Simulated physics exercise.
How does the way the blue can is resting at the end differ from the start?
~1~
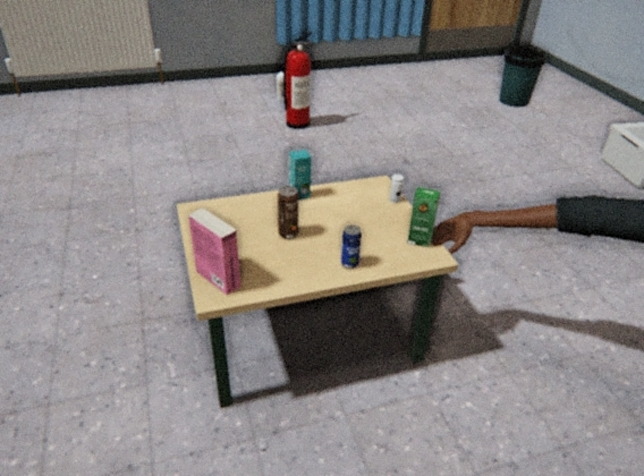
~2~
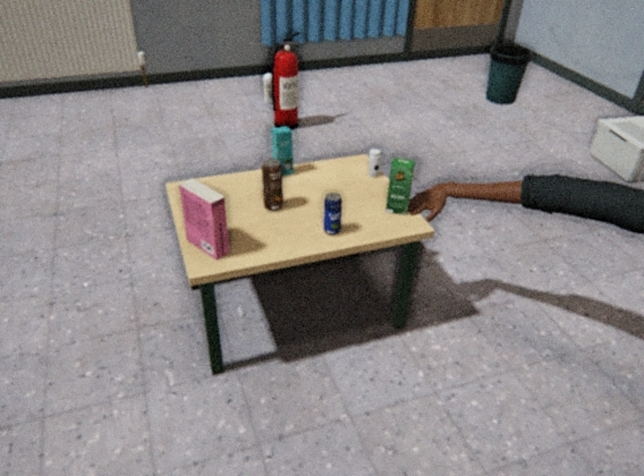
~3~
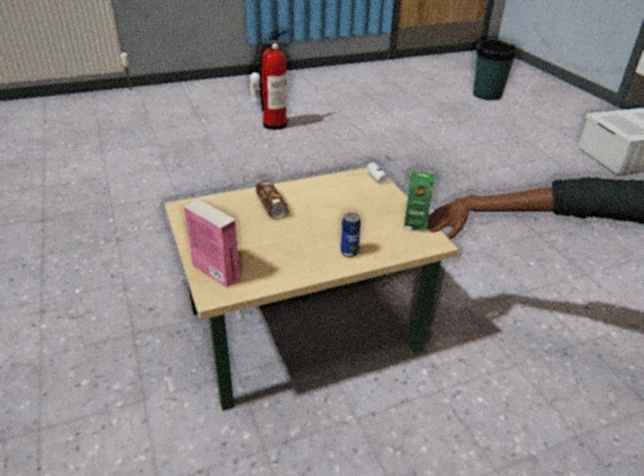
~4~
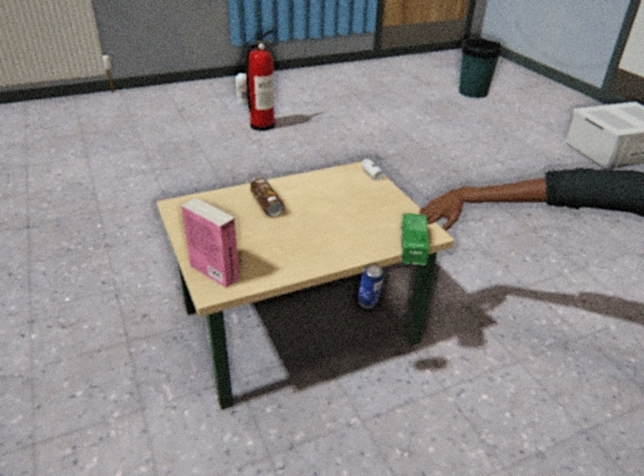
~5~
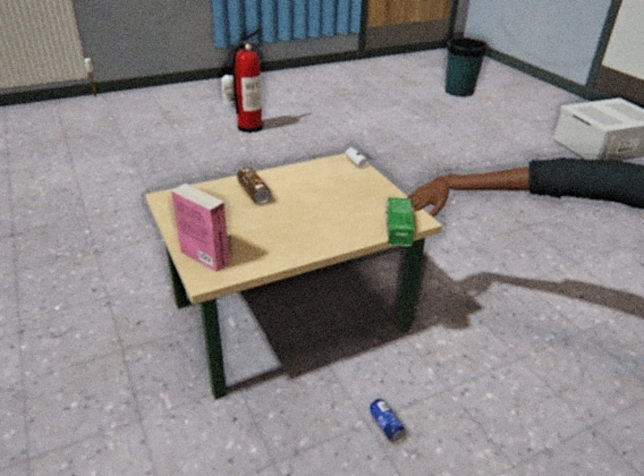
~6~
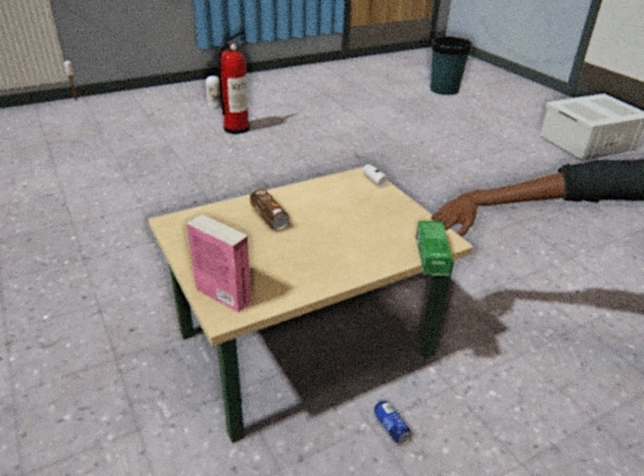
At the start the blue can stands upright on the table, but at the end it lies on its side on the floor.
